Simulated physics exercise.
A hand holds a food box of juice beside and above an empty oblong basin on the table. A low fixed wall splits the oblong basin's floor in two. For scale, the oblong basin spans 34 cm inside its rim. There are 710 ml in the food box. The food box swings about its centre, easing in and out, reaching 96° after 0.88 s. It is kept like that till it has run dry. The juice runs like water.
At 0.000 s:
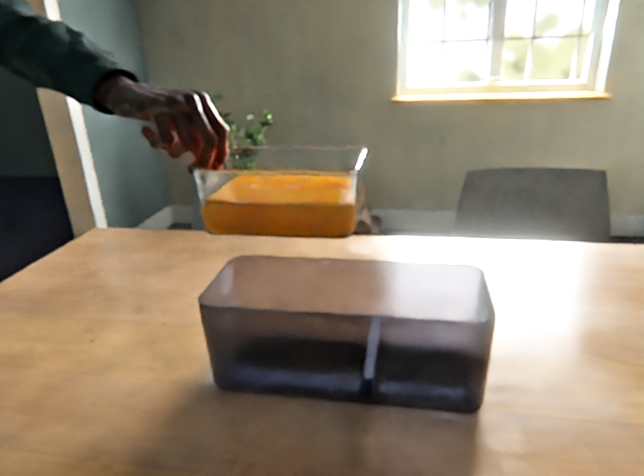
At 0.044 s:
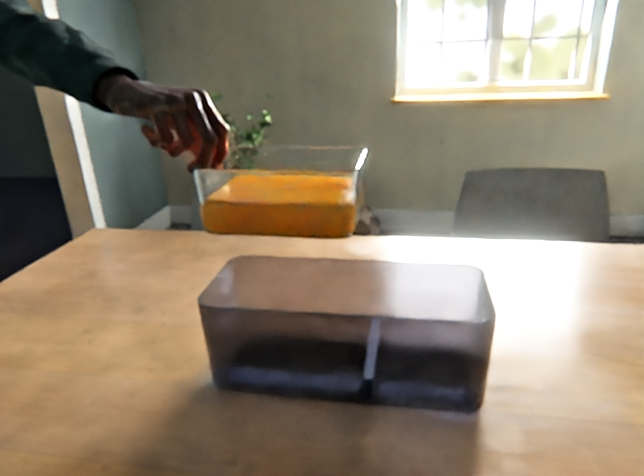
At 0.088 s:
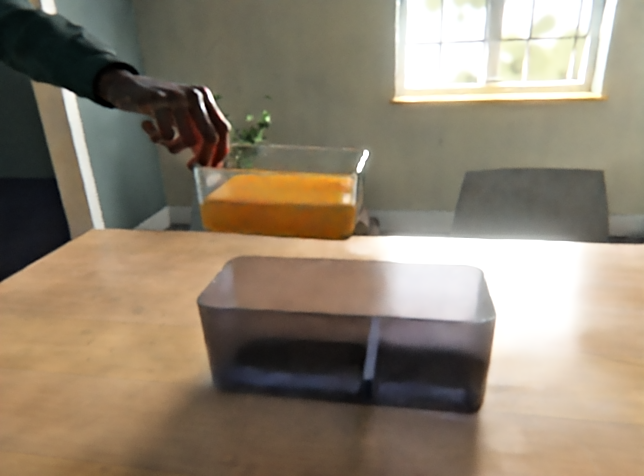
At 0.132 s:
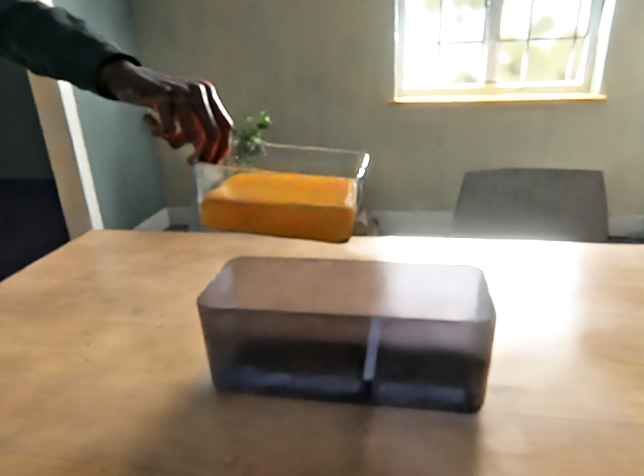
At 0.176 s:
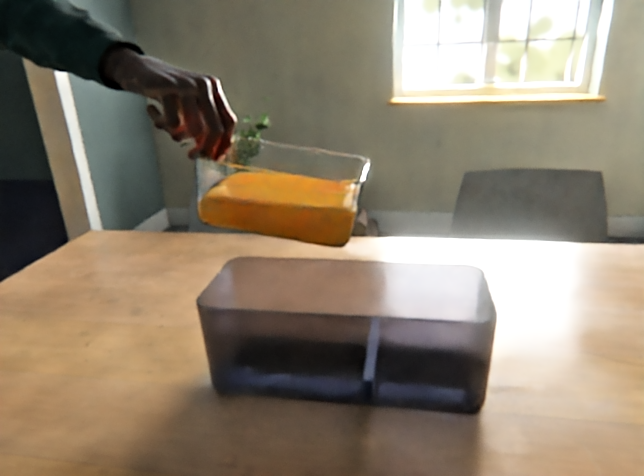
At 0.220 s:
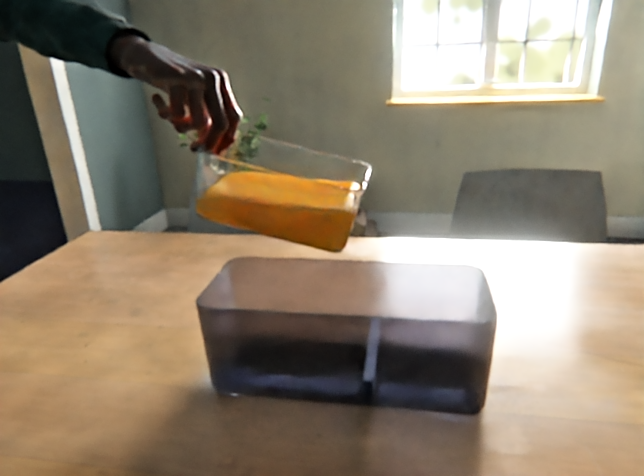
In this clip, a hand holds a clear food box of orange juice above an empty oblong basin on a table, then gradually tilts the box, lowering its right side slightly while the basin stays still.
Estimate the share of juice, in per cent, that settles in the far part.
About 56 per cent.
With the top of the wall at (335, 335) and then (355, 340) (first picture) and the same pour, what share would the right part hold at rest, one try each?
In turn about 90 and 80 per cent.
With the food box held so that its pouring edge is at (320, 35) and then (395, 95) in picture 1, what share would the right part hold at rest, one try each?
First 50, then 75 per cent.
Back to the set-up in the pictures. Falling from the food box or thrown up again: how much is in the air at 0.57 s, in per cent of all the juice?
Near 40 in a hundred.
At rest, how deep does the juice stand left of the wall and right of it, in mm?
Left about 10 mm, right about 24 mm.
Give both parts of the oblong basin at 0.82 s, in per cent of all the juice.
Some 14 per cent left and 60 right.
By 0.57 s the tilt is 69° and 47 per cent is still to pour, 0 is left of the wall and 13 right of it.
By 0.82 s the tilt is 95° and 16 per cent is still to pour, 14 is left of the wall and 61 right of it.
By 1.09 s the tilt is 96° and 3 per cent is still to pour, 33 is left of the wall and 58 right of it.
By 1.38 s the tilt is 96° and 0 per cent is still to pour, 39 is left of the wall and 57 right of it.
At rest 39 per cent lies left of the wall, 56 right of it and 4 outside.
